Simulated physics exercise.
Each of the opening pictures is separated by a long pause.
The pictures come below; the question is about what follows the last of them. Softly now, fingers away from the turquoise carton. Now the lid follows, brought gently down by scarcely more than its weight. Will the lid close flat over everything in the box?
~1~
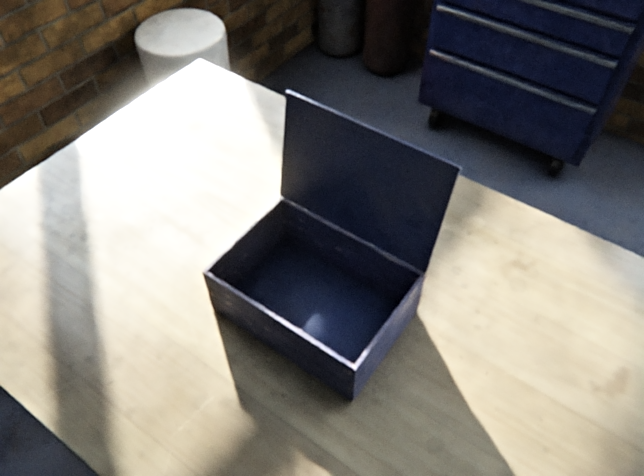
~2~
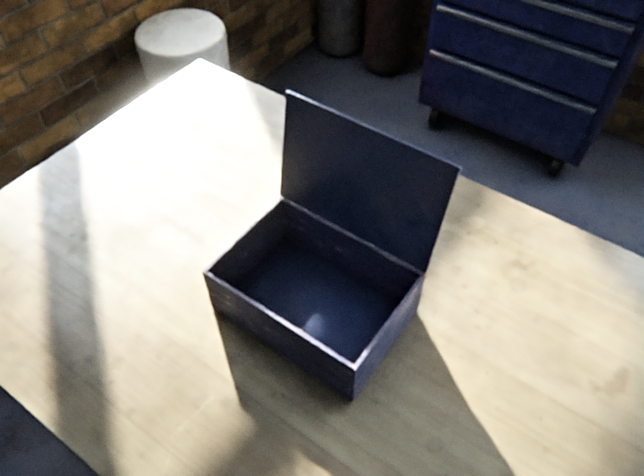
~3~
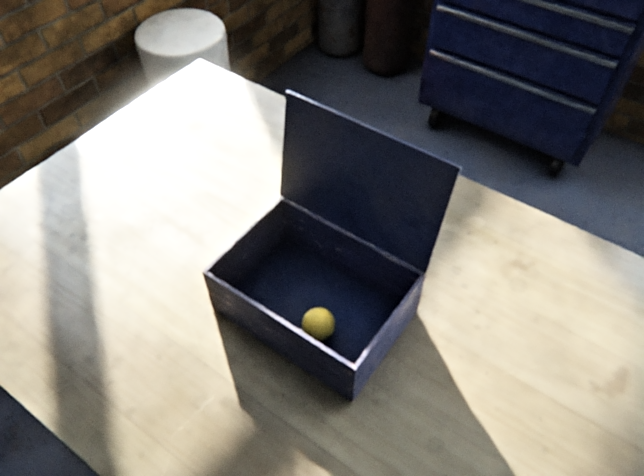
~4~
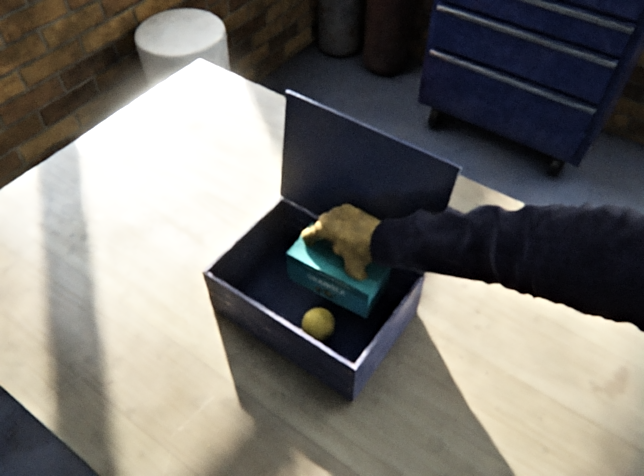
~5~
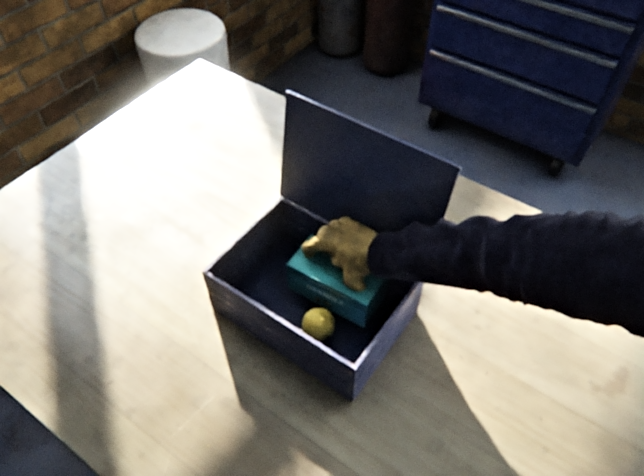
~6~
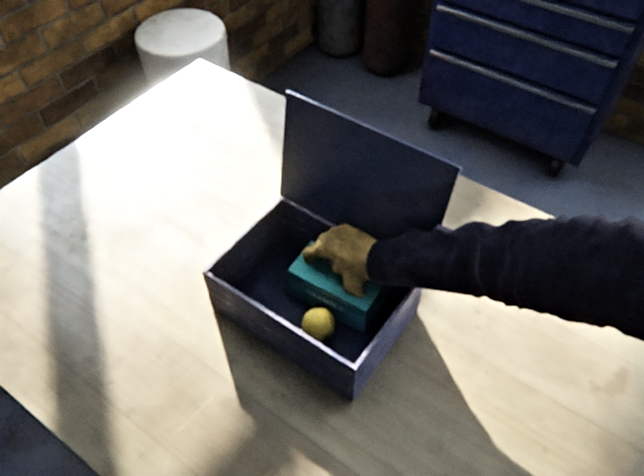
Yes.
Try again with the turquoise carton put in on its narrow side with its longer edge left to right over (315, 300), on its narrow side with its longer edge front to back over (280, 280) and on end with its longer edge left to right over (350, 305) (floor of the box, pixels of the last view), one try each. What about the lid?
The lid lowers completely the first try, lowers completely the second try and is kept from lowering the third try.
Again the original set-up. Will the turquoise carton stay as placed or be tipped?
Well, the turquoise carton stays just as set.
Then, 1.40 s past the last view, lid 72° above the rim.
Then, 2.00 s past the last view, lid 33° above the rim.
Finally, lid shut; both still in place. Final places as the last picture's camera would see them, turquoise carton near (337, 286).
